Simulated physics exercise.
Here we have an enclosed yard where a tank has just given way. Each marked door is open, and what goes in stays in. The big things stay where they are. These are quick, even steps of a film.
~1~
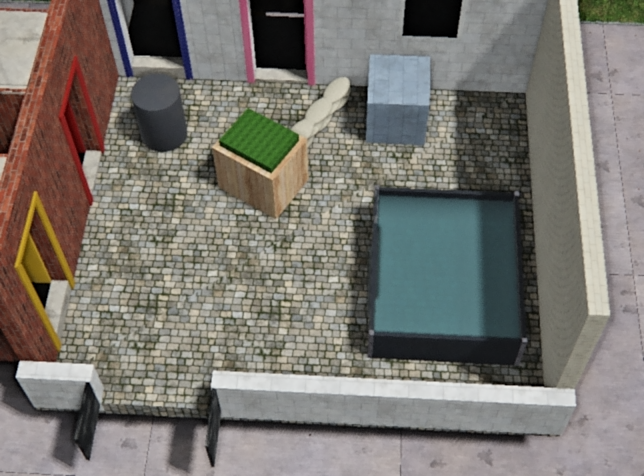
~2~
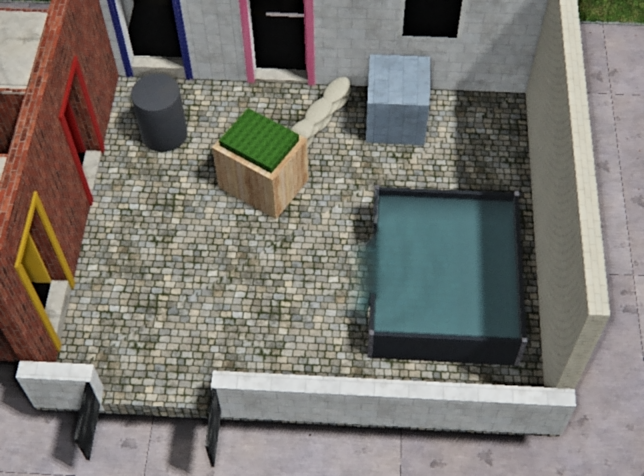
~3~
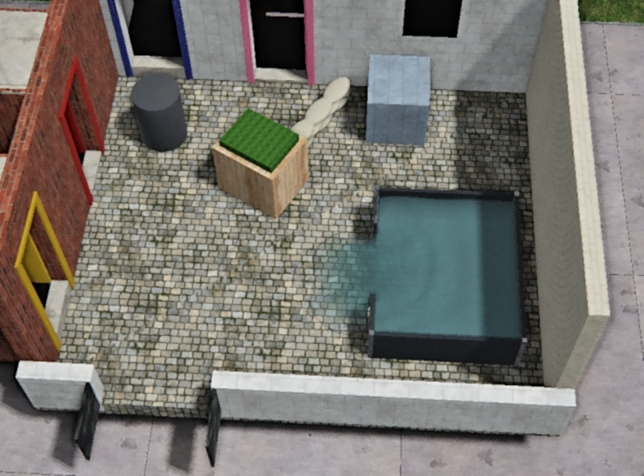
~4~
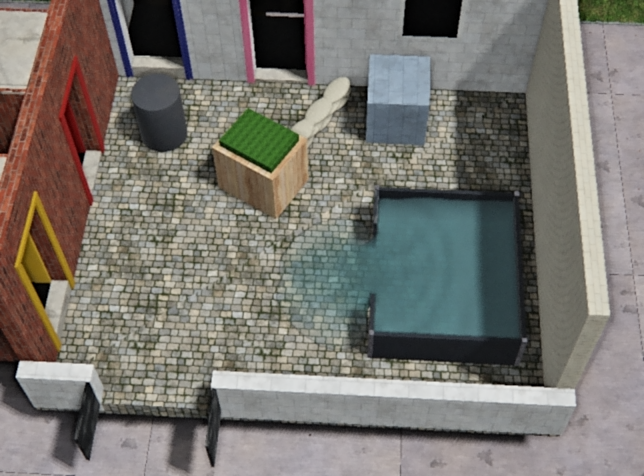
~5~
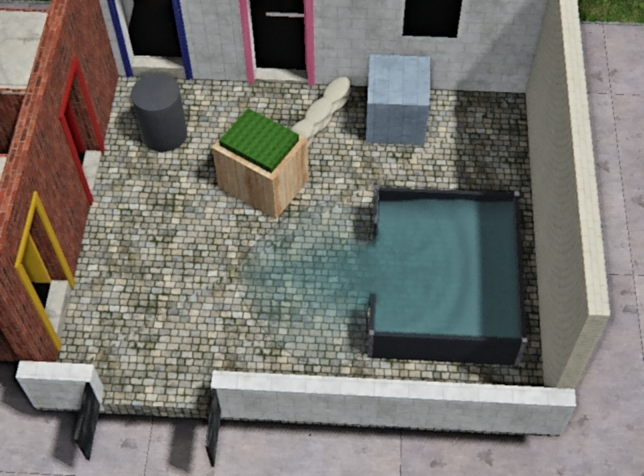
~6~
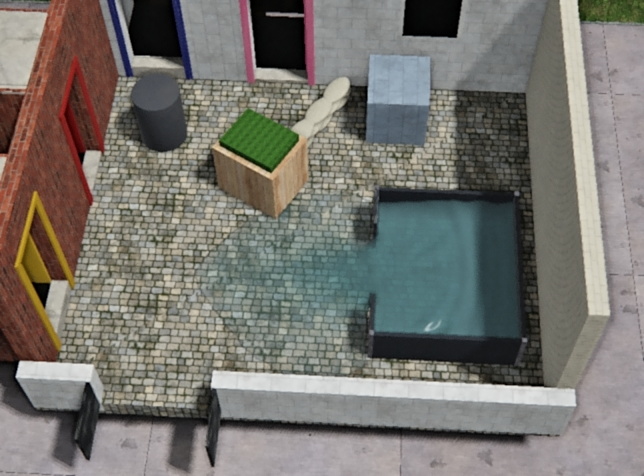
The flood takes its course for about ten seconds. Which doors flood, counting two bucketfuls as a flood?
The red door floods; the pink door floods; the blue door holds within the limit; the yellow door holds within the limit.
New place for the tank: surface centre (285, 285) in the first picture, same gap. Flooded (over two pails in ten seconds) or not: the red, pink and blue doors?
The red one takes more, the pink one is over, the blue one is under.
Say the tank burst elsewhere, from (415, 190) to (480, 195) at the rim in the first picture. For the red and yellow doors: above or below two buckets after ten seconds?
Red door is under; yellow door stays under.
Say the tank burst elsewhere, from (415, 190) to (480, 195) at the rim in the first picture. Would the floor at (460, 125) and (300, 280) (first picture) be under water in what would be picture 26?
One after the other: Covered, flooded.
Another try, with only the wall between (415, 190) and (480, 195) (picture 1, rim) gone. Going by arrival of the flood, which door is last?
The yellow door.
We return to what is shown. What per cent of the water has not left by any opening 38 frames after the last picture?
About 84 per cent.
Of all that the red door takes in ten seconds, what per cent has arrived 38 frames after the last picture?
Some 75 per cent.
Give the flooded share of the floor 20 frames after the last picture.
Some 60 per cent.
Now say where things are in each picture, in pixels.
In the first frame, the water tank at (446, 264) is whole and still.
In the second frame, water pours out at (375, 274) and has run to (357, 319).
In the third frame, water pours out at (375, 276) and has run to (325, 247).
In the fourth frame, water pours out at (375, 277) and has run to (288, 255).
In the fifth frame, water pours out at (375, 276) and has run to (247, 264).
In the sixth frame, the front is at (202, 272), out from the gap at (375, 276).
A moment on, water covers 40 % of the floor; the red door not reached, the pink door not reached, the blue door not reached, the yellow door not reached.
Next, water covers 55 % of the floor; the red door under two buckets in, the pink door not reached, the blue door not reached, the yellow door wet at the sill, nothing in.
Then, water covers 60 % of the floor; the red door over two buckets in, the pink door not reached, the blue door wet at the sill, nothing in, the yellow door wet at the sill, nothing in.
Later, water covers 80 % of the floor; the red door far over two buckets in, the pink door wet at the sill, nothing in, the blue door wet at the sill, nothing in, the yellow door wet at the sill, nothing in.
In the end, water covers 95 % of the floor; the red door far over two buckets in, the pink door over two buckets in, the blue door wet at the sill, nothing in, the yellow door wet at the sill, nothing in.
